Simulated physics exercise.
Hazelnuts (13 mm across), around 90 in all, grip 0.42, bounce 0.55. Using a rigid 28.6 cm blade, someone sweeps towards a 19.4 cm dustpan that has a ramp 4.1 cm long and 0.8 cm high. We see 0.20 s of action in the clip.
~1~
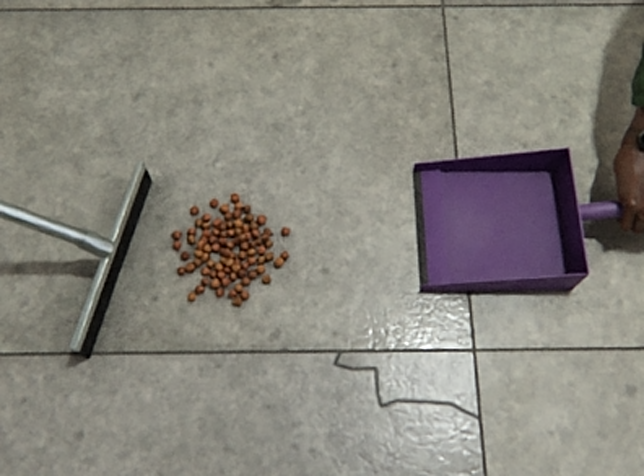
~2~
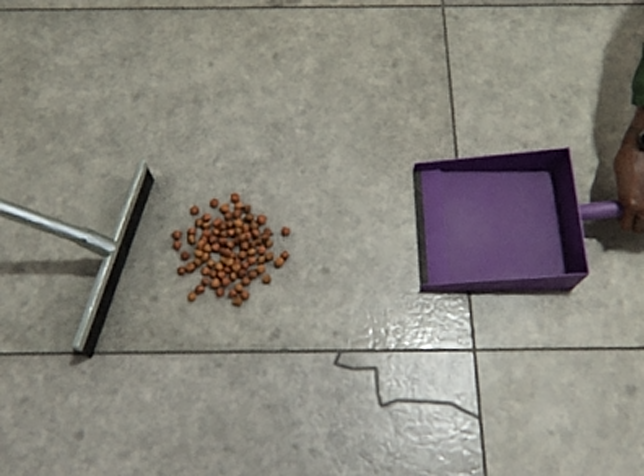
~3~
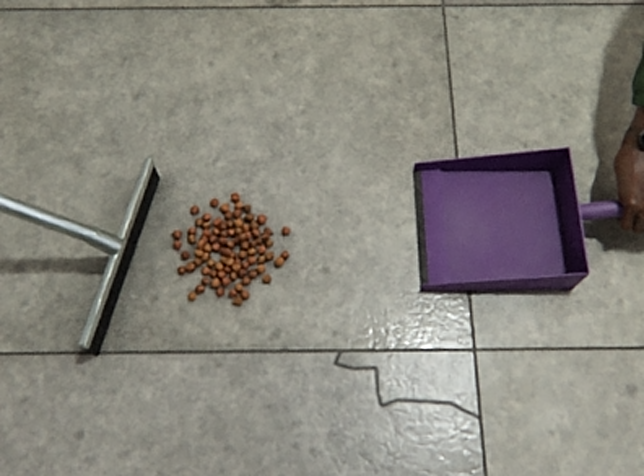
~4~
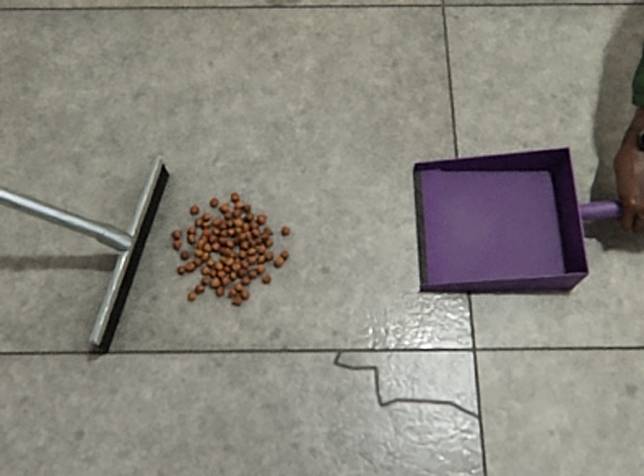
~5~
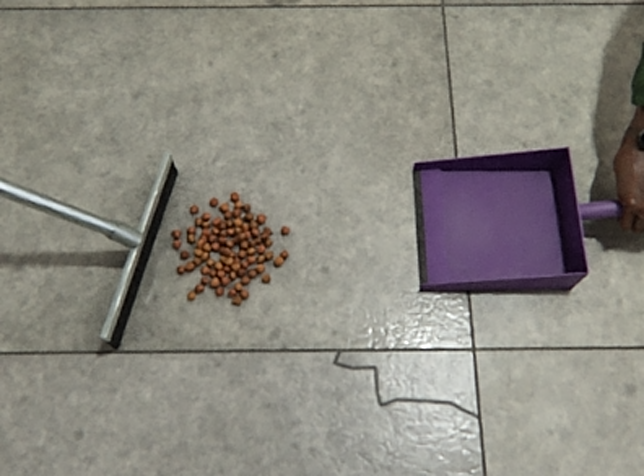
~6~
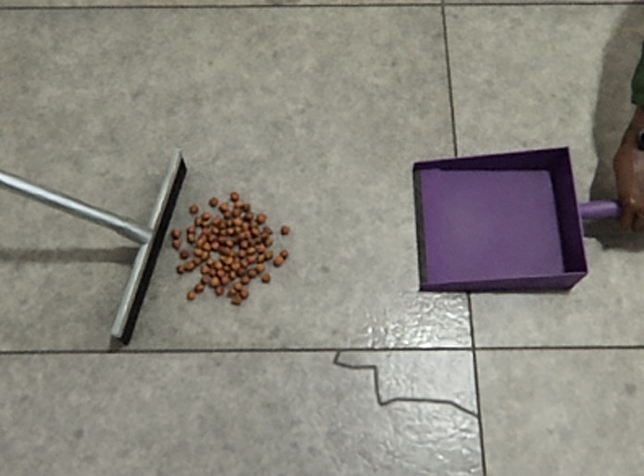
Purple dustpan held still by a hand at right as a squeegee blade slides right toward a pile of small brown balls.
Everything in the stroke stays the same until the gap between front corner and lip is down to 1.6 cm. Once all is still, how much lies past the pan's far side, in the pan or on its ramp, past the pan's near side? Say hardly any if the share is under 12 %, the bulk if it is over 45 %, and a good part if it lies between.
Past the pan's far side - hardly any, in the pan or on its ramp - hardly any, past the pan's near side - a good part.
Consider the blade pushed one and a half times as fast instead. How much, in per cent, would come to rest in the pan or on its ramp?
Share: Near 20 %.
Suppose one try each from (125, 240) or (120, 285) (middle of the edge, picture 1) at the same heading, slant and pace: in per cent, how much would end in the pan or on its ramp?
Estimates: 0 percent and 10 percent.
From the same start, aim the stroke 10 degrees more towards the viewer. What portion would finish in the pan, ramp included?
10 %.
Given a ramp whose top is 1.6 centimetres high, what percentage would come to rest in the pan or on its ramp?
Then around 0 percent, ramp counted.
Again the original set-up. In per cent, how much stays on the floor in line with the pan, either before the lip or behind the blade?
Share there: About 60 %.
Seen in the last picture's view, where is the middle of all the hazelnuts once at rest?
After settling, the middle sits near (398, 249).
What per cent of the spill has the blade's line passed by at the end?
I'd put it near 20 in a hundred.
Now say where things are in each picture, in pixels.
The first frame shows blade from (76, 347) to (142, 166), moved 0.0 cm, 0 of the pieces shifted so far; middle of the pieces at (231, 245); pan at (503, 228).
The second frame shows blade from (78, 346) to (144, 165), moved 0.3 cm, 0 of the pieces shifted so far; middle of the pieces at (231, 245).
The third frame shows blade from (85, 344) to (150, 164), moved 1.2 cm, 0 of the pieces shifted so far; middle of the pieces at (231, 245).
The fourth frame shows blade from (96, 341) to (159, 161), moved 2.6 cm, 0 of the pieces shifted so far; middle of the pieces at (231, 245).
The fifth frame shows blade from (106, 337) to (169, 158), moved 4.1 cm, 0 of the pieces shifted so far; middle of the pieces at (230, 244).
The sixth frame shows blade from (117, 334) to (178, 155), moved 5.6 cm, 0 of the pieces shifted so far; middle of the pieces at (230, 244); pan at (503, 227).
Then, 0.46 s after the last picture, middle of the blade 22 cm from the lip; 0 % over the lip, far side 0 %, near side 15 %.
Then, 0.76 s after the last picture, middle of the blade 12 cm from the lip; 0 % over the lip, far side 5 %, near side 25 %.
Then, 1.16 s after the last picture, middle of the blade 5 cm from the lip; 5 % over the lip, far side 5 %, near side 30 %.
In the end, far side 5 %, pan 5 %, near side 30 %, in front of the lip or behind the blade 60 %.
